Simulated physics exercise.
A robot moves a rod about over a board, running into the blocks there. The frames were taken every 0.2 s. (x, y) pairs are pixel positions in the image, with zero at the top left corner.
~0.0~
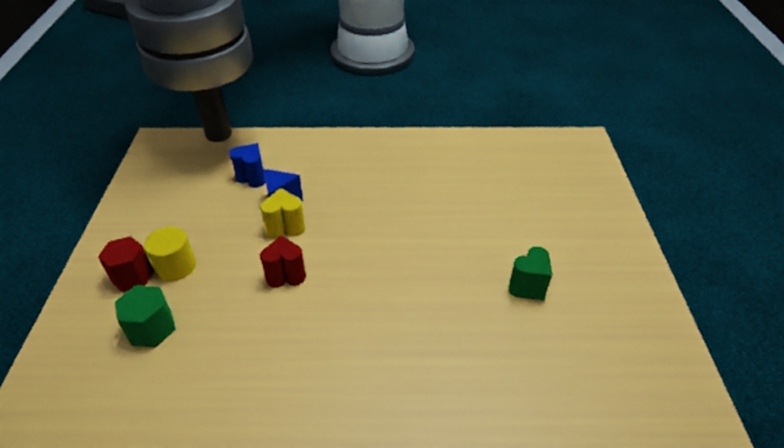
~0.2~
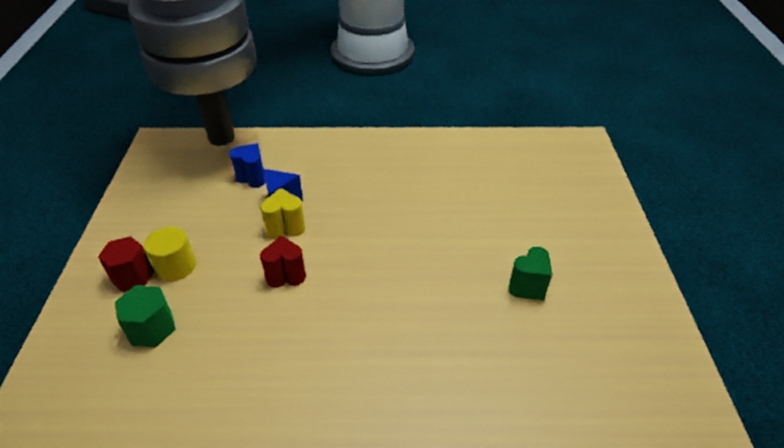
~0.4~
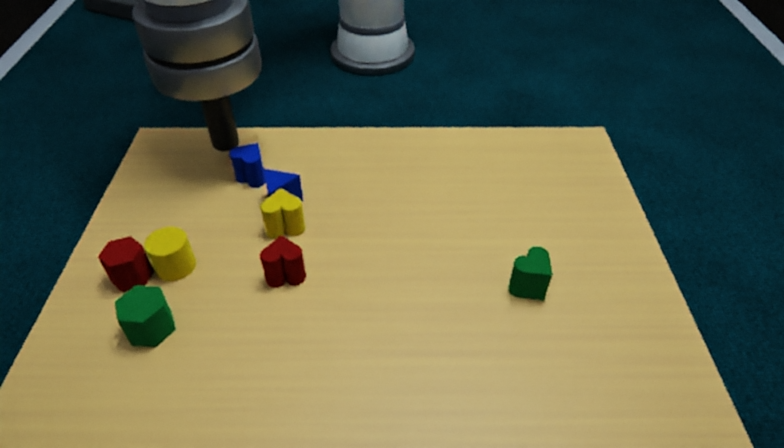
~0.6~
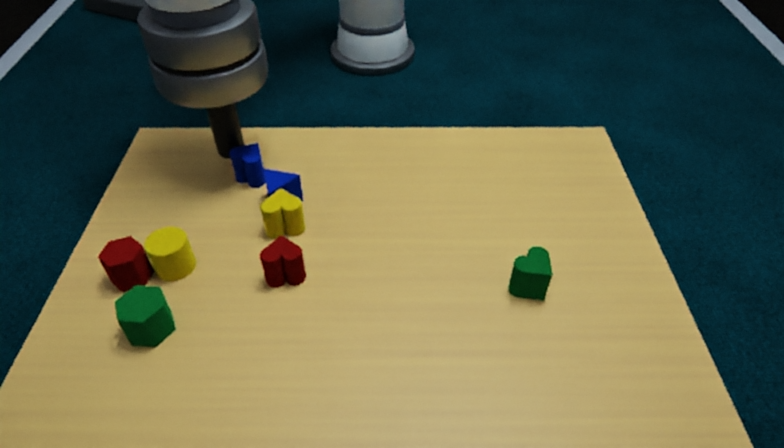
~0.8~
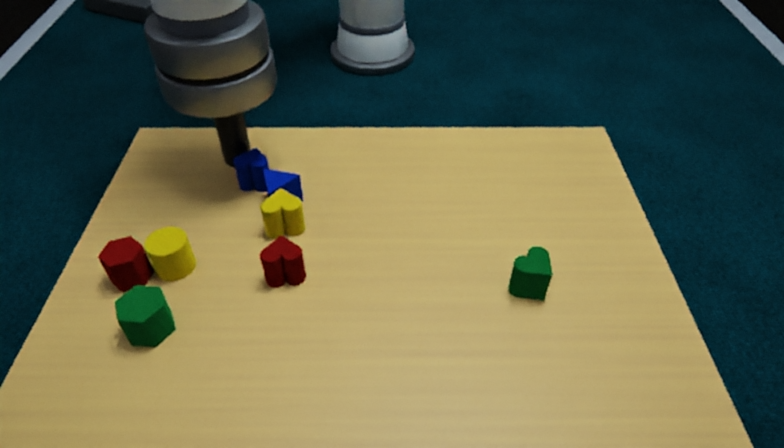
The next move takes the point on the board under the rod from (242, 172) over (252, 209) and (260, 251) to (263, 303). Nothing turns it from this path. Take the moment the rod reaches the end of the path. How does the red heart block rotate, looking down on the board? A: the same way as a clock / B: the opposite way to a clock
B.
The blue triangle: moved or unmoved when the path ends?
Here the blue triangle moves off its spot.
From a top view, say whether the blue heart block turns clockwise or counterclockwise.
Spins counterclockwise.
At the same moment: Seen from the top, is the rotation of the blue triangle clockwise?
Yes, that is what happens.
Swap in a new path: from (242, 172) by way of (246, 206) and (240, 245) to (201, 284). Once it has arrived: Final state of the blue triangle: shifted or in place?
That block ends up displaced.
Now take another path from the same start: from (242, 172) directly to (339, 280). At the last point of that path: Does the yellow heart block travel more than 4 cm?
Yes
The first path, step by step. One third of the way, rod at (249, 197); blue heart block at (271, 168), turned 65° anticlockwise; blue triangle at (289, 181), turned 35° clockwise; yellow heart block at (283, 203), turned 10° clockwise.
Two thirds of the way, rod at (257, 240); blue heart block at (271, 168), turned 65° anticlockwise; blue triangle at (289, 181), turned 35° clockwise; yellow heart block at (287, 208), turned 25° anticlockwise.
At the end, rod at (260, 291); blue heart block at (271, 168), turned 65° anticlockwise; blue triangle at (289, 181), turned 35° clockwise; yellow heart block at (287, 208), turned 25° anticlockwise; red heart block at (289, 261), turned 50° anticlockwise.
